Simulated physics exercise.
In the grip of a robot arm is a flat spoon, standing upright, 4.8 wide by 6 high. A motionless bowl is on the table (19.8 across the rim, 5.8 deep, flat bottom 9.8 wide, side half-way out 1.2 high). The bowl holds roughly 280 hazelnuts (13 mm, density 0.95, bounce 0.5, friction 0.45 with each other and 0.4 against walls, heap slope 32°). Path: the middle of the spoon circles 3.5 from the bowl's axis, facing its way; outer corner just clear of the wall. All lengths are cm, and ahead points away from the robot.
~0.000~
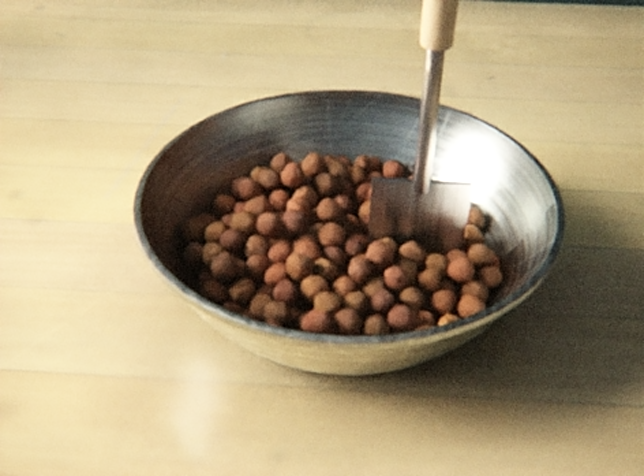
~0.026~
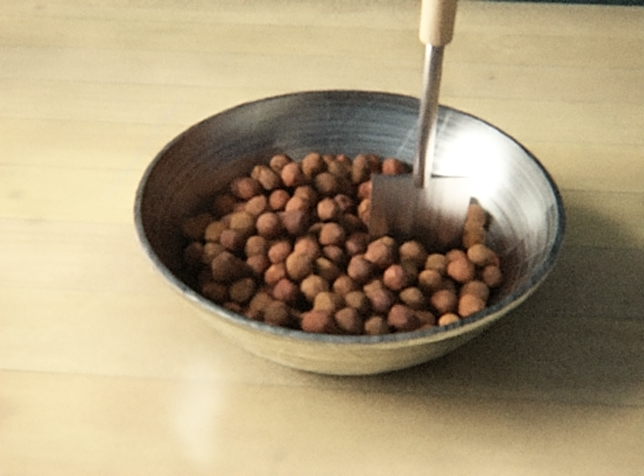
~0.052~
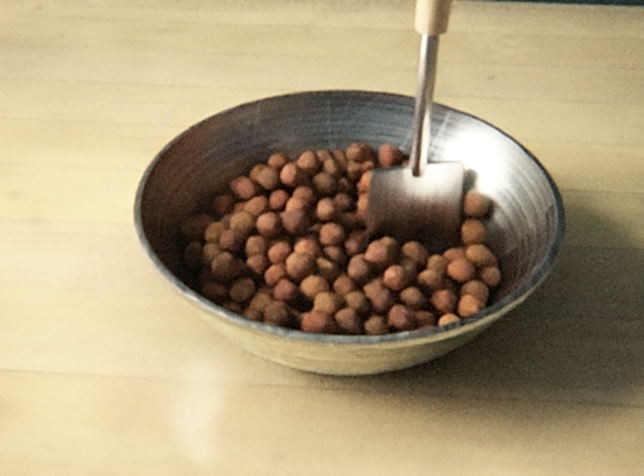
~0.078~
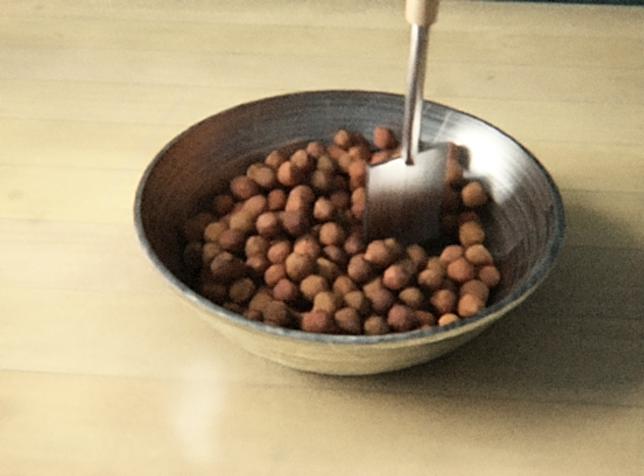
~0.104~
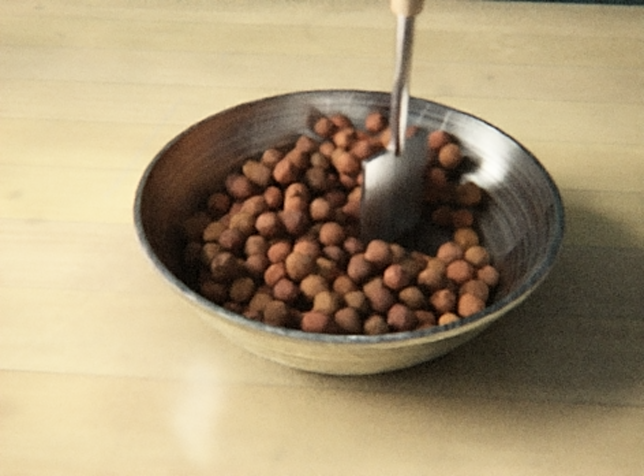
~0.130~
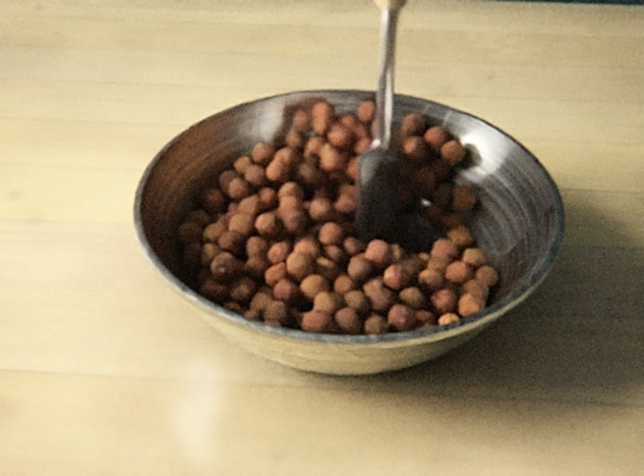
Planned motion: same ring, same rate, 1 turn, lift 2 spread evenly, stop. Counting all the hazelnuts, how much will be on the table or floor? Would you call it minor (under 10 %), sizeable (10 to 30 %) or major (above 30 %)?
I would call it minor.
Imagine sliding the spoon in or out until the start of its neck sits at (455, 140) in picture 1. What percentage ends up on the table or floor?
Roughly 15 per cent.
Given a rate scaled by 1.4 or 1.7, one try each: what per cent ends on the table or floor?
Around 15 percent for the first try and 15 percent for the second.
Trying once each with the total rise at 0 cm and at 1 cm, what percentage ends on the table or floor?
Close to 5 percent and close to 5 percent.
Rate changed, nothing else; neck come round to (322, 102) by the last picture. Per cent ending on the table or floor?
Something like 25 percent, roughly.
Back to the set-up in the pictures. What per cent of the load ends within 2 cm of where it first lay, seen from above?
I'd say something near 5 percent.
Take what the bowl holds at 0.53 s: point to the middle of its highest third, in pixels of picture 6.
Near (407, 273).
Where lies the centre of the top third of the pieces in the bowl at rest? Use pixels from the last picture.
Close to (424, 223).
After 0.33 s, 177° round, highest piece 8 above the table; 275 in the bowl, 3 in flight or on the tool.
After 0.53 s, 291° round, highest piece 7 above the table; 272 in the bowl, 5 on the table or floor, 1 in flight or on the tool.
After 0.82 s, 0° round, highest piece 5 above the table; 271 in the bowl, 7 on the table or floor.
After 1.52 s, 0° round, highest piece 5 above the table; 271 in the bowl, 7 on the table or floor.
In the end, 271 in the bowl, 7 on the table or floor. That is 3 % on the table or floor.
